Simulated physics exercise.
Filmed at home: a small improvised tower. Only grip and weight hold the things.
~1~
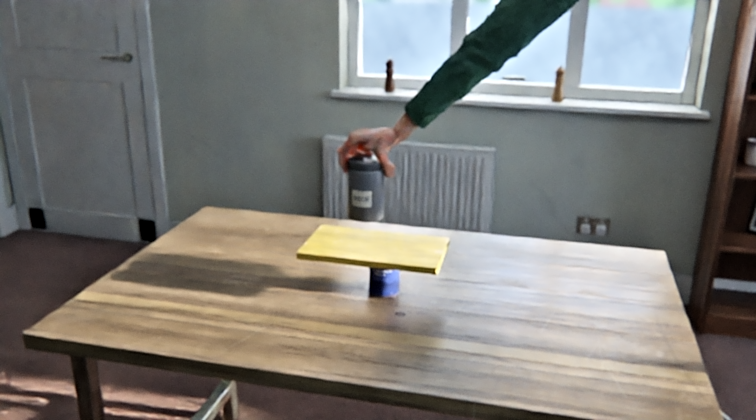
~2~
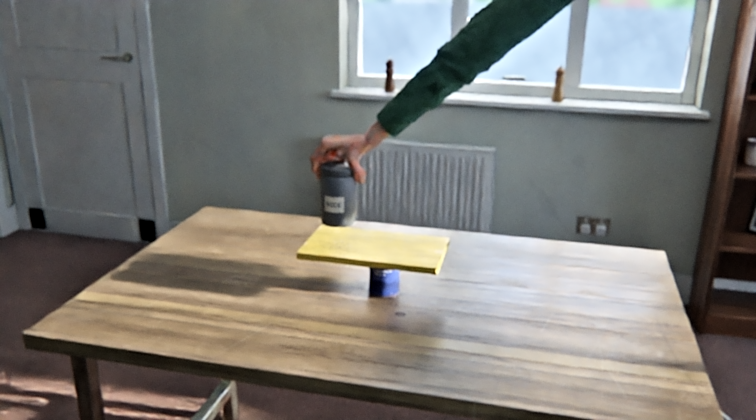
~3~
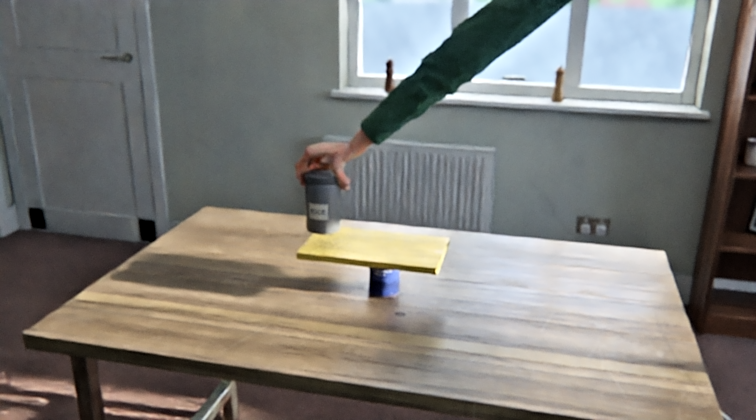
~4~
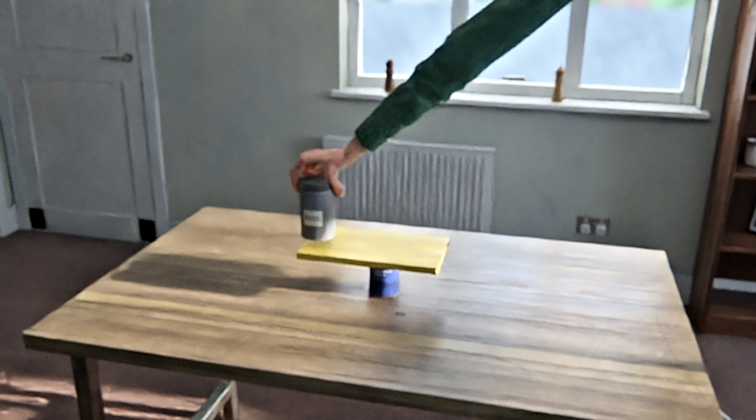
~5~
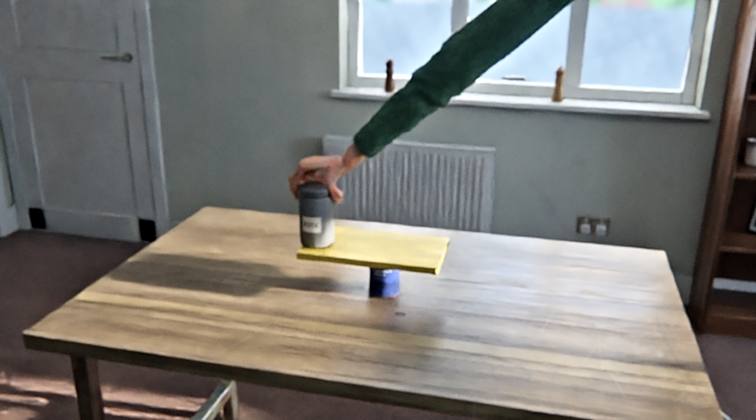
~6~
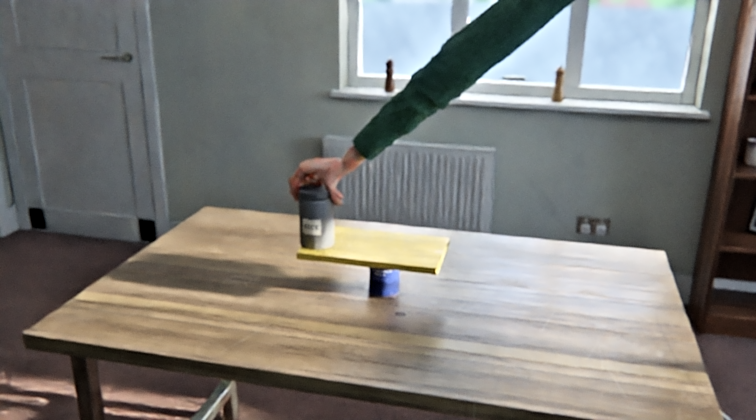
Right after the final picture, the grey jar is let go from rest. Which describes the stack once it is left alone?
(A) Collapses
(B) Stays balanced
Answer: A.
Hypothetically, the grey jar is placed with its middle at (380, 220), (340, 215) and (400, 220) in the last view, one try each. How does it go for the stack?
Try 1: Stands; try 2: Topples; try 3: Stands.
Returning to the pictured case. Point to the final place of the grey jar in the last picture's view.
The object winds up at approximately (238, 271).
Then, 0.30 s past the last view, grey jar now fallen; yellow board rocked 34° from its first pose.
Then, 0.50 s past the last view, yellow board rocked 30° from its first pose; blue tin displaced a little.
Then, 0.60 s past the last view, yellow board now fallen; blue tin displaced a little.
Then, 0.80 s past the last view, blue tin displaced a little.
Finally, fallen, yellow board and grey jar; blue tin still in place. Final places as the last picture's camera would see them, grey jar near (238, 271). The stack loses its balance.
